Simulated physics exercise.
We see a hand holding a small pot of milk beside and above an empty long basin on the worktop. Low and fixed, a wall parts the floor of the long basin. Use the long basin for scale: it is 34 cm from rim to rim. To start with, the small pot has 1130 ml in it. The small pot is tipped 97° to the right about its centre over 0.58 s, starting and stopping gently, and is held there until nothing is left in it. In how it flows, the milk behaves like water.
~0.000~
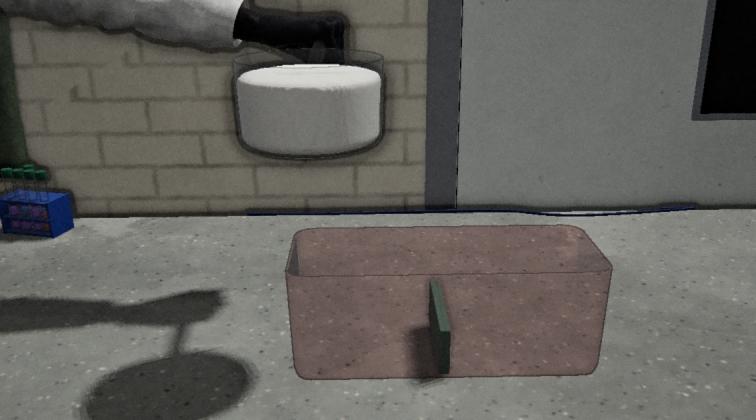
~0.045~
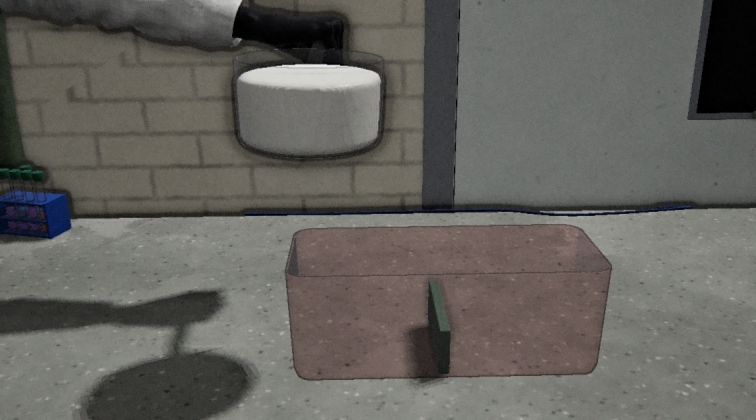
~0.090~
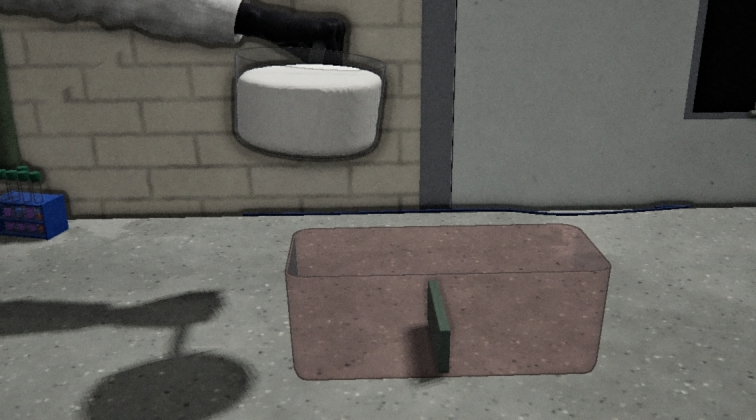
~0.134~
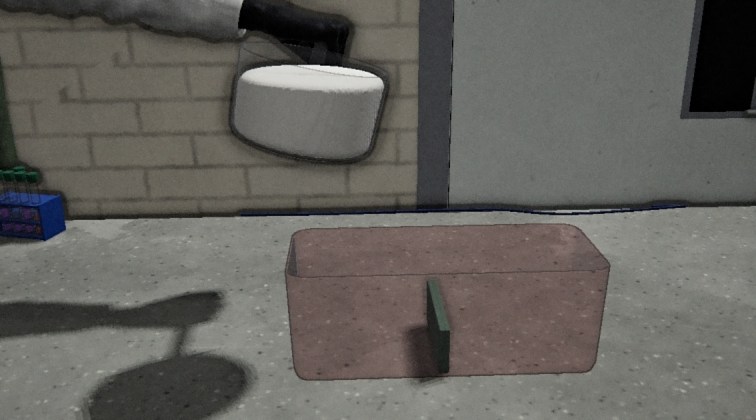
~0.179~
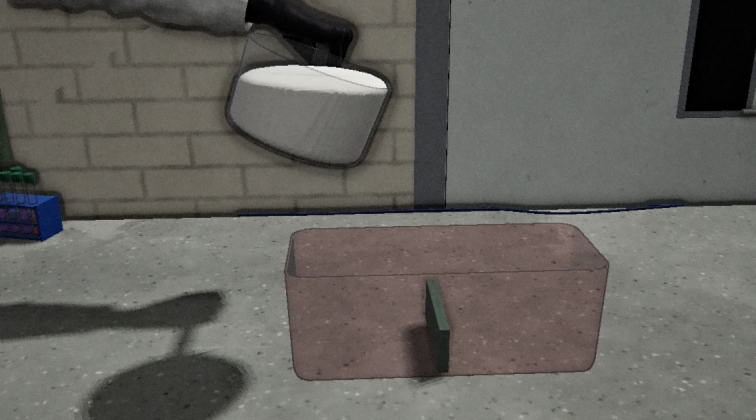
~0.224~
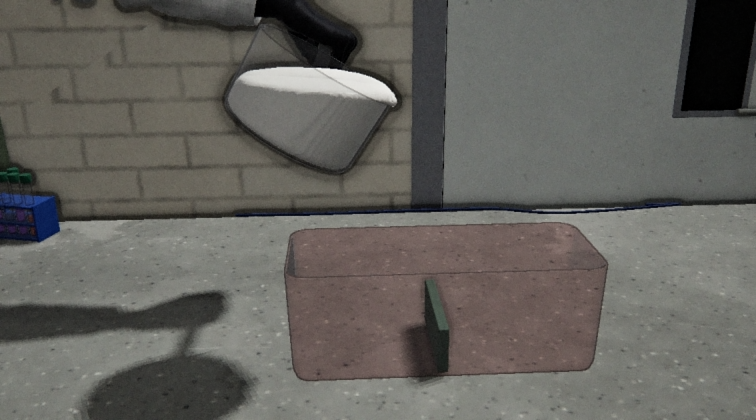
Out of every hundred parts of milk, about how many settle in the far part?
About 55 out of 100.
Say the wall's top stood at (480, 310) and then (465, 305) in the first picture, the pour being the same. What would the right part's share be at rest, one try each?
Respectively close to 10 and 20 %.
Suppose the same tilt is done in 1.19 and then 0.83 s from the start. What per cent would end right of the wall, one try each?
Near 65 in a hundred on the first go and near 60 in a hundred on the second.
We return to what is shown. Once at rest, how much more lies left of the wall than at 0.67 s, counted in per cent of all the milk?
22 %.
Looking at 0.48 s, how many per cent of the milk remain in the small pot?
Near 40 in a hundred.
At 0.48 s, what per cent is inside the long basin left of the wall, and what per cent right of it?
Left side near 2, right side near 12.
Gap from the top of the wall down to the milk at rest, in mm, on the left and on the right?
I'd say some 30 mm on the left and some 26 mm on the right.
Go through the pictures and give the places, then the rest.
It leans 0°; its right rim is at (382, 59); the milk meets the walls at (239, 75) and (380, 74); the long basin's rim runs from (291, 253) to (596, 248); the wall's top is at (439, 305), in the first frame.
It leans 1°; its right rim is at (383, 61); the milk meets the walls at (239, 75) and (380, 75), in the second frame.
It leans 6°; its right rim is at (385, 67); the milk meets the walls at (240, 75) and (382, 76), in the third frame.
It leans 12°; its right rim is at (388, 76); the milk meets the walls at (241, 76) and (384, 79), in the fourth frame.
It leans 21°; its right rim is at (389, 88); the milk meets the walls at (240, 77) and (388, 82), in the fifth frame.
It leans 32°; its right rim is at (389, 103); the milk meets the walls at (237, 78) and (387, 92); 2 per cent is over the edge, in the sixth frame.
Then, 0.48 s in, the tilt is 90° and 40 per cent is still to pour, 2 is left of the wall and 13 right of it.
Then, 0.67 s in, the tilt is 97° and 12 per cent is still to pour, 21 is left of the wall and 56 right of it.
Then, 0.87 s in, the tilt is 97° and 3 per cent is still to pour, 34 is left of the wall and 49 right of it.
Then, 1.08 s in, the tilt is 97° and 1 per cent is still to pour, 41 is left of the wall and 55 right of it.
Finally, 43 per cent lies left of the wall, 55 right of it and 2 outside.
